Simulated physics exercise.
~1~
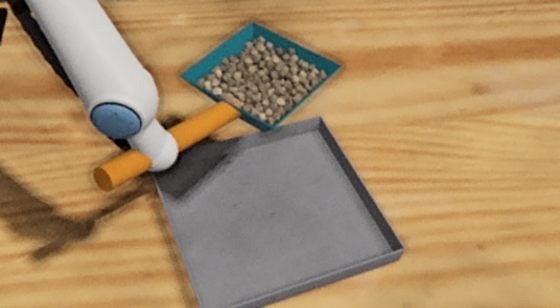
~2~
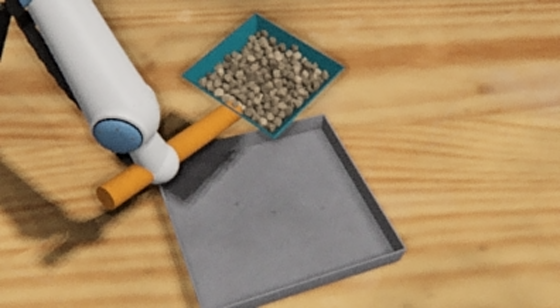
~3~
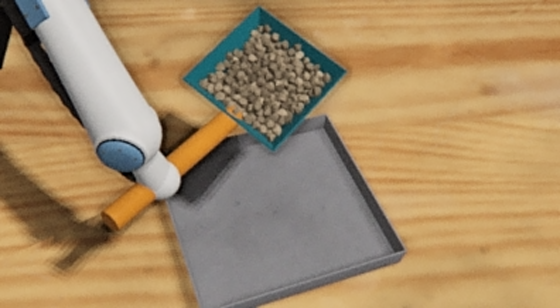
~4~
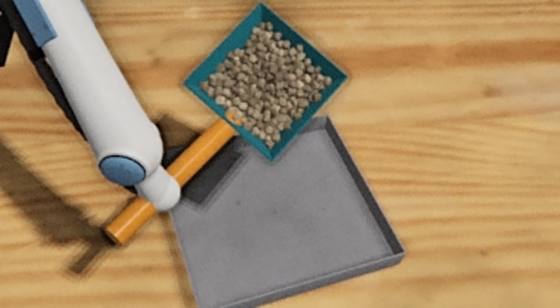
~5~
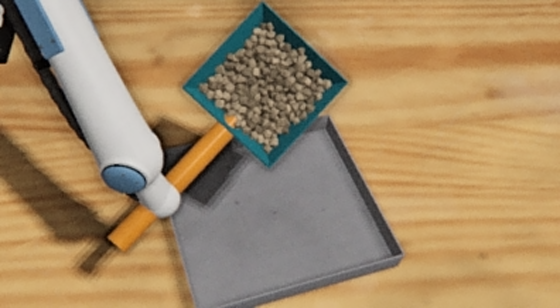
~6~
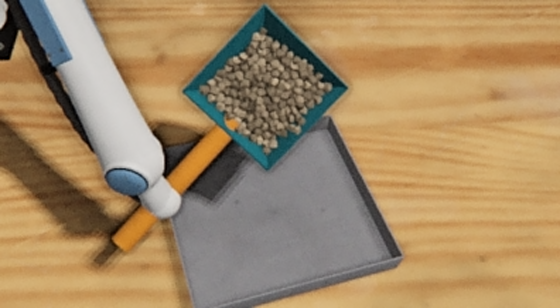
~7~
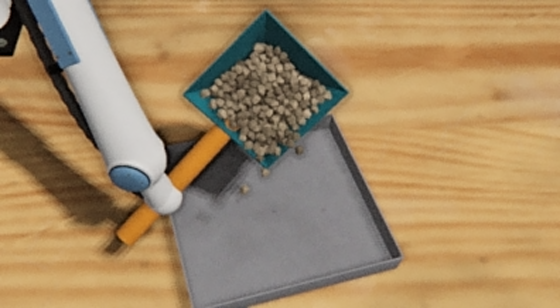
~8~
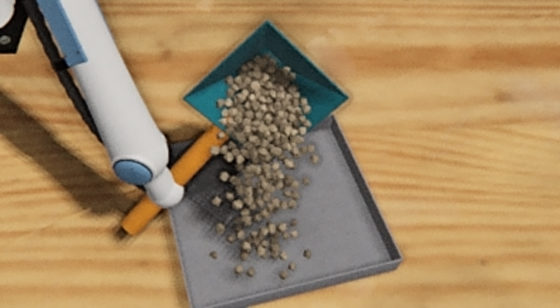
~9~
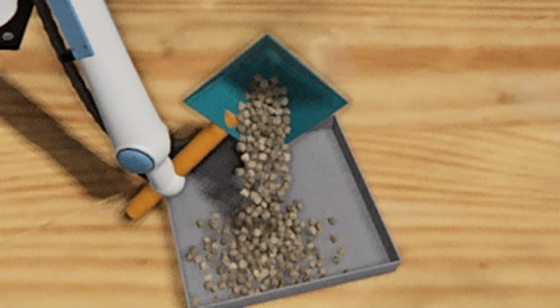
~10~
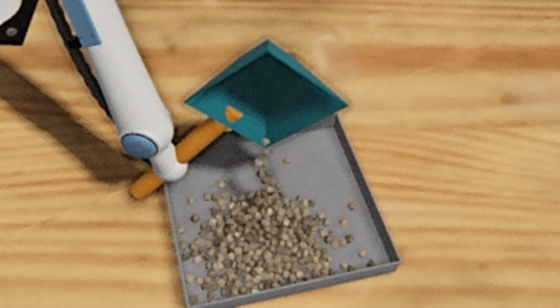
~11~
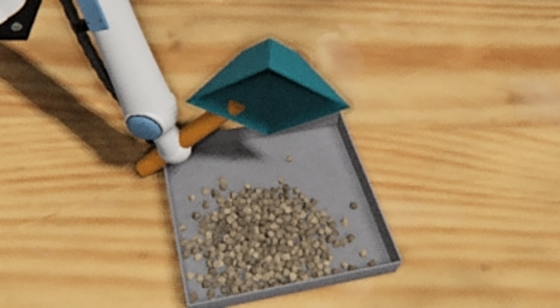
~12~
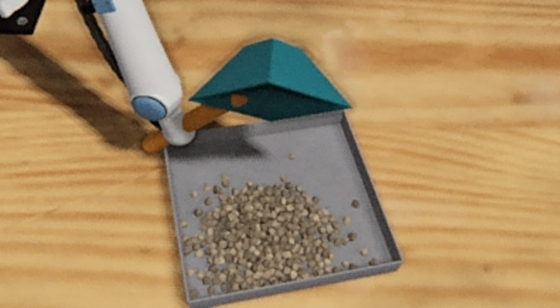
A white robot arm gripping an orange handle raised a teal scoop of brownish grit and tipped it until the pieces poured into the gray tray below, leaving the scoop upturned and empty above a wide, loose heap.
